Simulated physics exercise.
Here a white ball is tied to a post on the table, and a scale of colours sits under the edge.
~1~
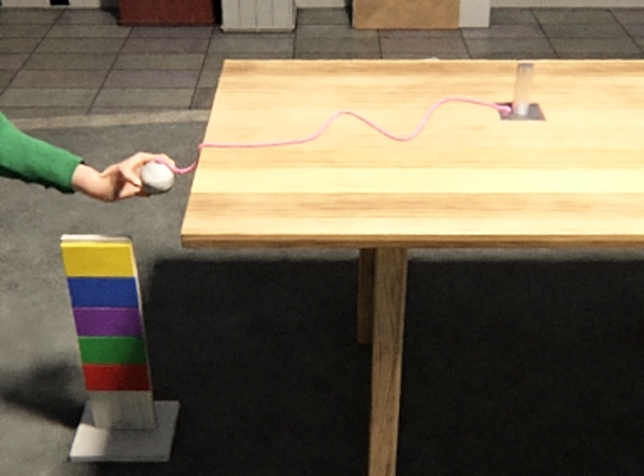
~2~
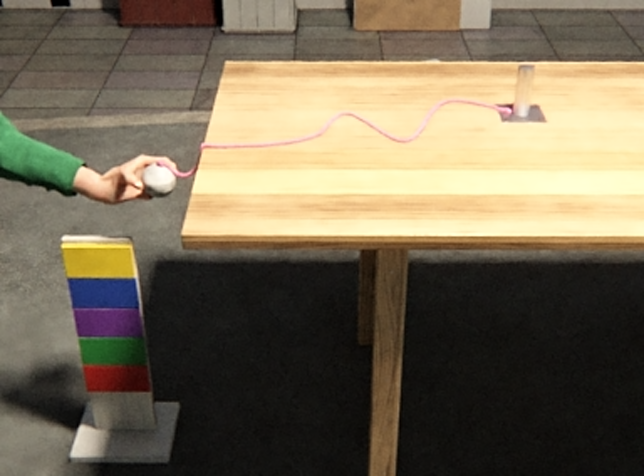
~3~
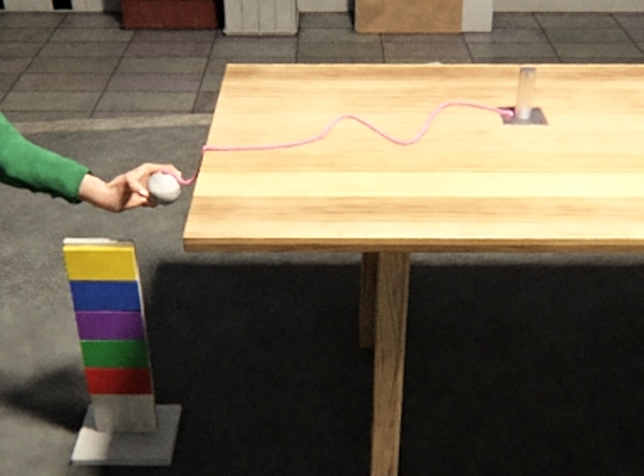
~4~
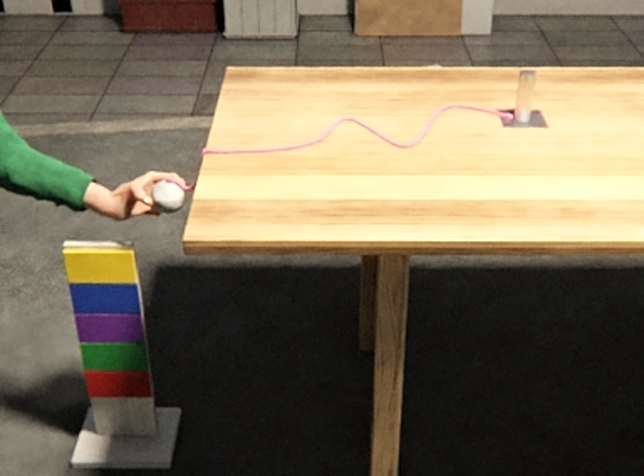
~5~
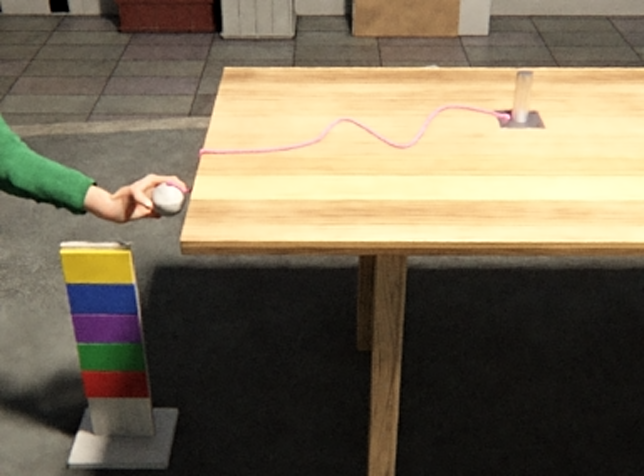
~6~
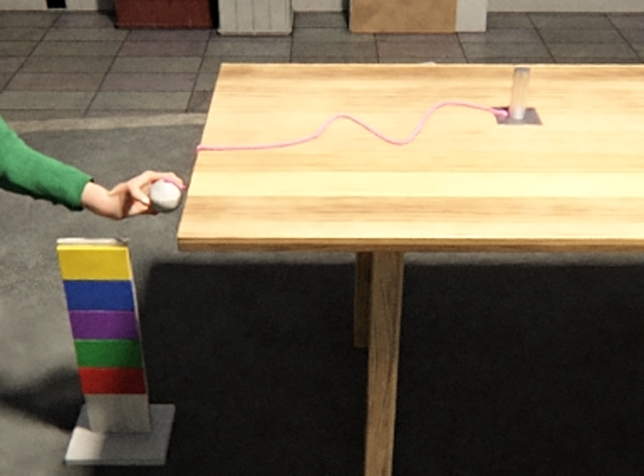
At a wooden table, a hand in a green sleeve holds a white ball tied by a pink shoelace to a post, above a scale of coloured bands, and shifts it slightly right and down beside the table's left edge.
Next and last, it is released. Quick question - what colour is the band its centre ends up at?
It's the purple band.
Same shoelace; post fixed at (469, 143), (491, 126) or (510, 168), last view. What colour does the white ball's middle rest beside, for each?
Result 1: Red. Result 2: Green. Result 3: Green.
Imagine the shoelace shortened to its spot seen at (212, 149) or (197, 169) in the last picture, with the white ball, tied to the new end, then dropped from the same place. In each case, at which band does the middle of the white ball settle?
Per try - 1: Yellow; 2: Blue.
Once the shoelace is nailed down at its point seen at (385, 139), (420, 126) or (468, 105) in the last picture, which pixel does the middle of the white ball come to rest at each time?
Taking them in turn, I'd expect around (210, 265), (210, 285) and finally (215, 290).
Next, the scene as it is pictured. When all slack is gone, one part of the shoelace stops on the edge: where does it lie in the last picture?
It's the point at about (321, 131).
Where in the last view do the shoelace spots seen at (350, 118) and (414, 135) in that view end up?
First one close to (255, 128), second close to (357, 123).
Soon after, ball near (234, 304); level with purple.
After that, ball near (207, 307); level with purple.
In the end, ball near (215, 311); level with purple. Its centre hangs level with the purple band.
